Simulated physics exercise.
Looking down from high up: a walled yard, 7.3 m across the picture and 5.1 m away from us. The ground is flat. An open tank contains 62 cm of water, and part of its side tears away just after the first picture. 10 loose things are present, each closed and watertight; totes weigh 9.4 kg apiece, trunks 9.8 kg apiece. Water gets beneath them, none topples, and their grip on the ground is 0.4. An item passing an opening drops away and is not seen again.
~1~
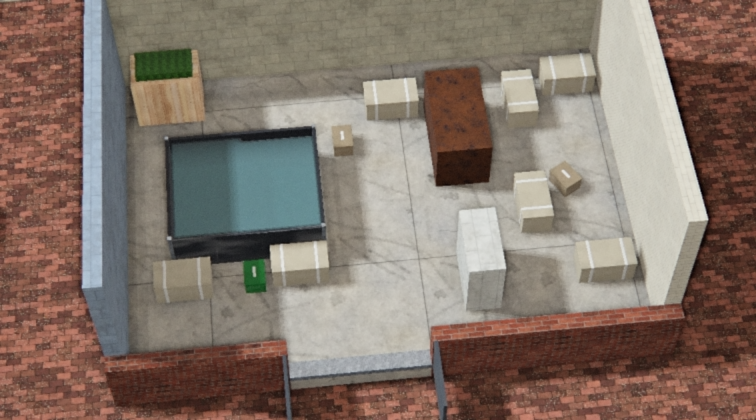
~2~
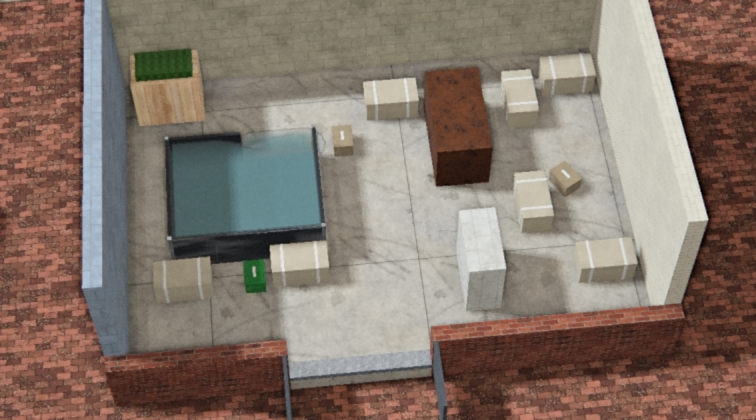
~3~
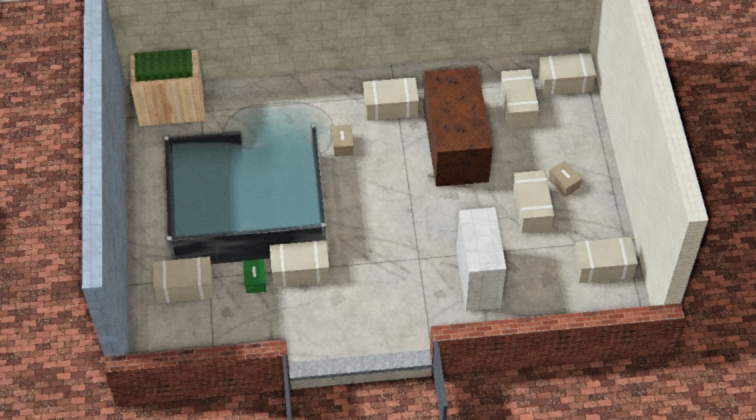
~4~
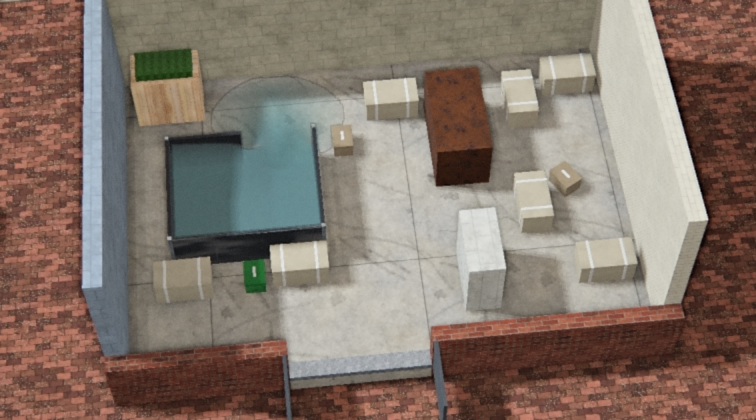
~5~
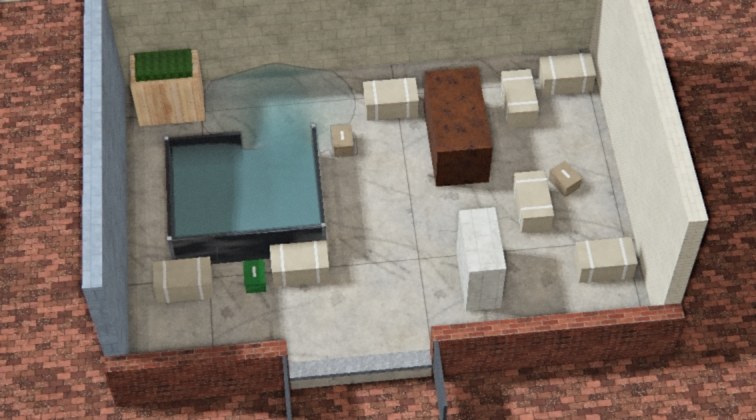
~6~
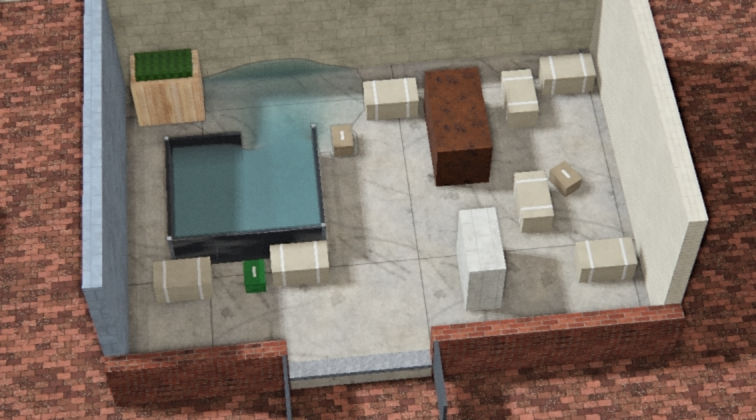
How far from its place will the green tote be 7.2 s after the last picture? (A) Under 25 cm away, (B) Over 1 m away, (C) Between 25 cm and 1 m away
The answer is A.
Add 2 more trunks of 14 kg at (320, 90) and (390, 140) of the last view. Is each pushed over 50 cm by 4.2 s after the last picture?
In sequence: Beyond it, then beyond it.
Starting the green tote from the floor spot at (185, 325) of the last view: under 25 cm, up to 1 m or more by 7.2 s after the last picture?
In the end it keeps its place.
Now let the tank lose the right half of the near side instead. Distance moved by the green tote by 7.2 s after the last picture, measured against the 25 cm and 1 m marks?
In that scenario the green tote would have been washed far off.
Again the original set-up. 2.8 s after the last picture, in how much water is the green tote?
About 0 cm.
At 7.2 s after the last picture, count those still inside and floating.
I count 4.
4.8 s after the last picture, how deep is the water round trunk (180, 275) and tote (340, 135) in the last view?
Depths: Near 2 cm, then near 2 cm.
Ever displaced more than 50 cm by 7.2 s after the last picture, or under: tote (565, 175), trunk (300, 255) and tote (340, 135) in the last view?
Beyond, within, within.
Then, 0.9 s after the last picture the green tote is near (254, 272), 0.0 m from its start, aground; 0 of 10 are out; 0 afloat.
Then, 2.8 s after the last picture the green tote is near (254, 272), 0.0 m from its start, aground; 0 of 10 are out; 1 afloat.
Then, 4.8 s after the last picture the green tote is near (254, 272), 0.0 m from its start, aground; 0 of 10 are out; 2 afloat.
Then, 7.2 s after the last picture the green tote is near (254, 272), 0.0 m from its start, aground; 0 of 10 are out; 4 afloat.
